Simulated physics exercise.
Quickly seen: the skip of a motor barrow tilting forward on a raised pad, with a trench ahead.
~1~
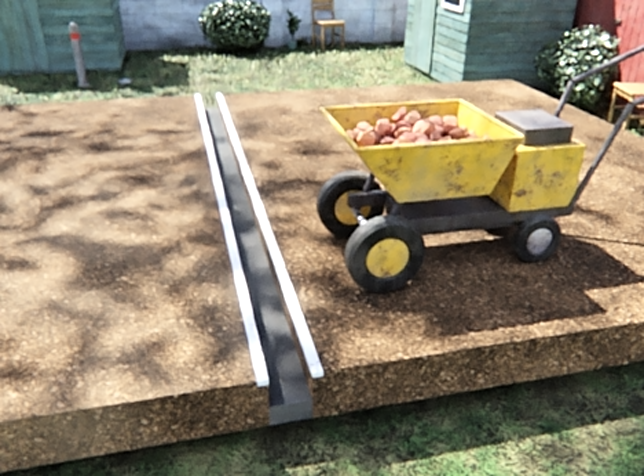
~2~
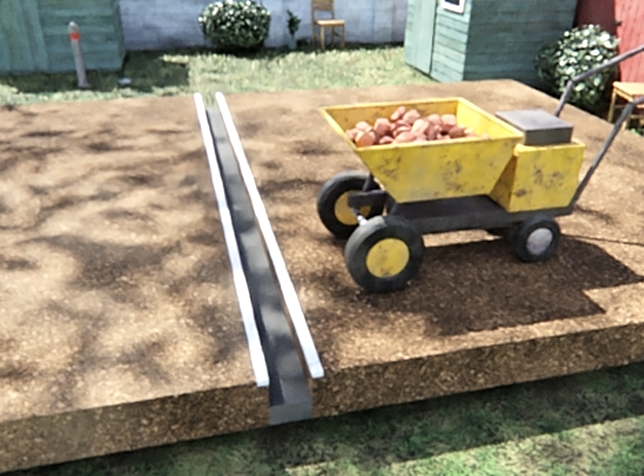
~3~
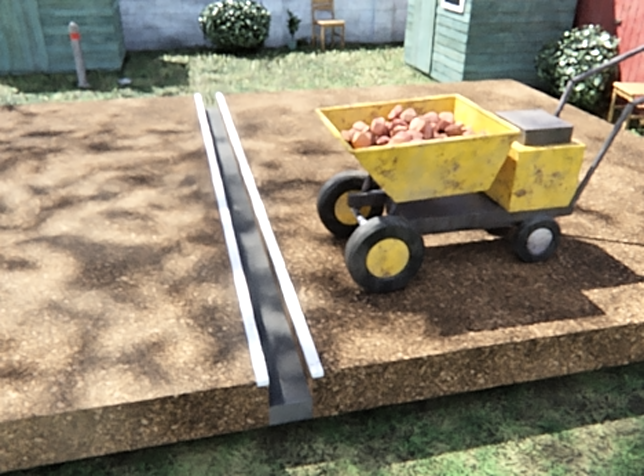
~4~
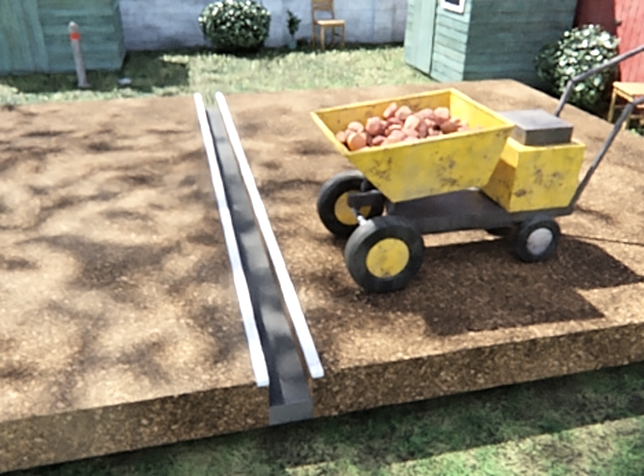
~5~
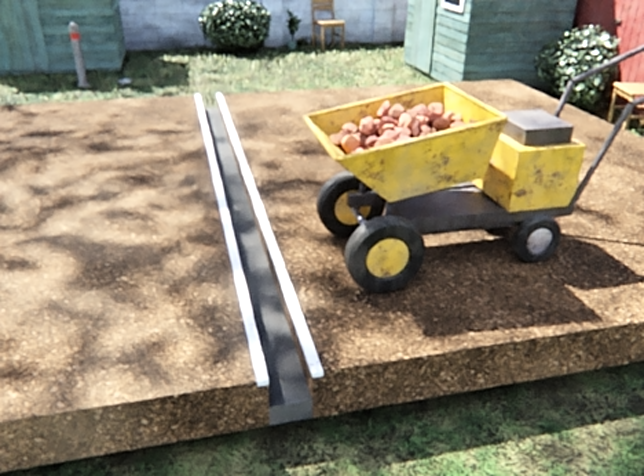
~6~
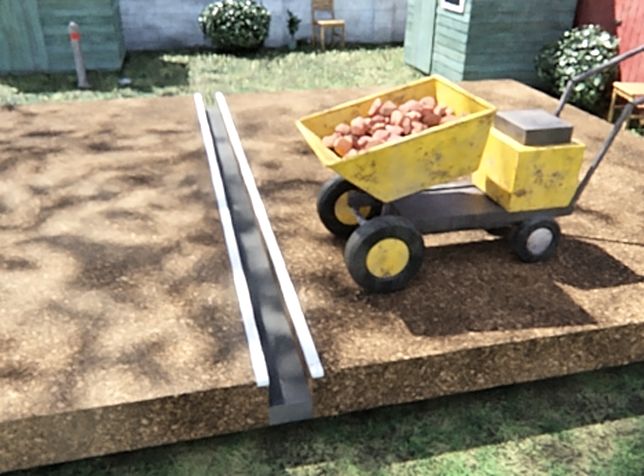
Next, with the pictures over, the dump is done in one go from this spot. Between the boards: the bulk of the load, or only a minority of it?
The trench will most likely get the lesser share of it.
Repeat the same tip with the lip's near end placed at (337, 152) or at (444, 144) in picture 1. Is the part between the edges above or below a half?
Try 1 - short of half; try 2 - short of half.
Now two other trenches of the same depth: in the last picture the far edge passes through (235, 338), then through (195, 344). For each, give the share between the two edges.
In order: Near 60, then 100 percent.
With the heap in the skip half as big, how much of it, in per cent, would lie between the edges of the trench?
It would be around 50 per cent of the load.
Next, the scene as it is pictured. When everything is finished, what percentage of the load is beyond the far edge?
It comes to close to 55 %.
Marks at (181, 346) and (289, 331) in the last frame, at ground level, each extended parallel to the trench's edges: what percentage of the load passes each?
Close to 10 and 70 per cent respectively.
Soon, skip tipped steeply; all in the skip.
A while on, skip tipped right over; most in the skip; a stray few in or heaped over the trench; about a quarter beyond it; a stray few falling.
Towards the end, skip tipped right over; about a quarter in the skip; about a quarter in or heaped over the trench; about half beyond it.
Finally, skip tipped right over; about a quarter in the skip; about a quarter in or heaped over the trench; about half beyond it.
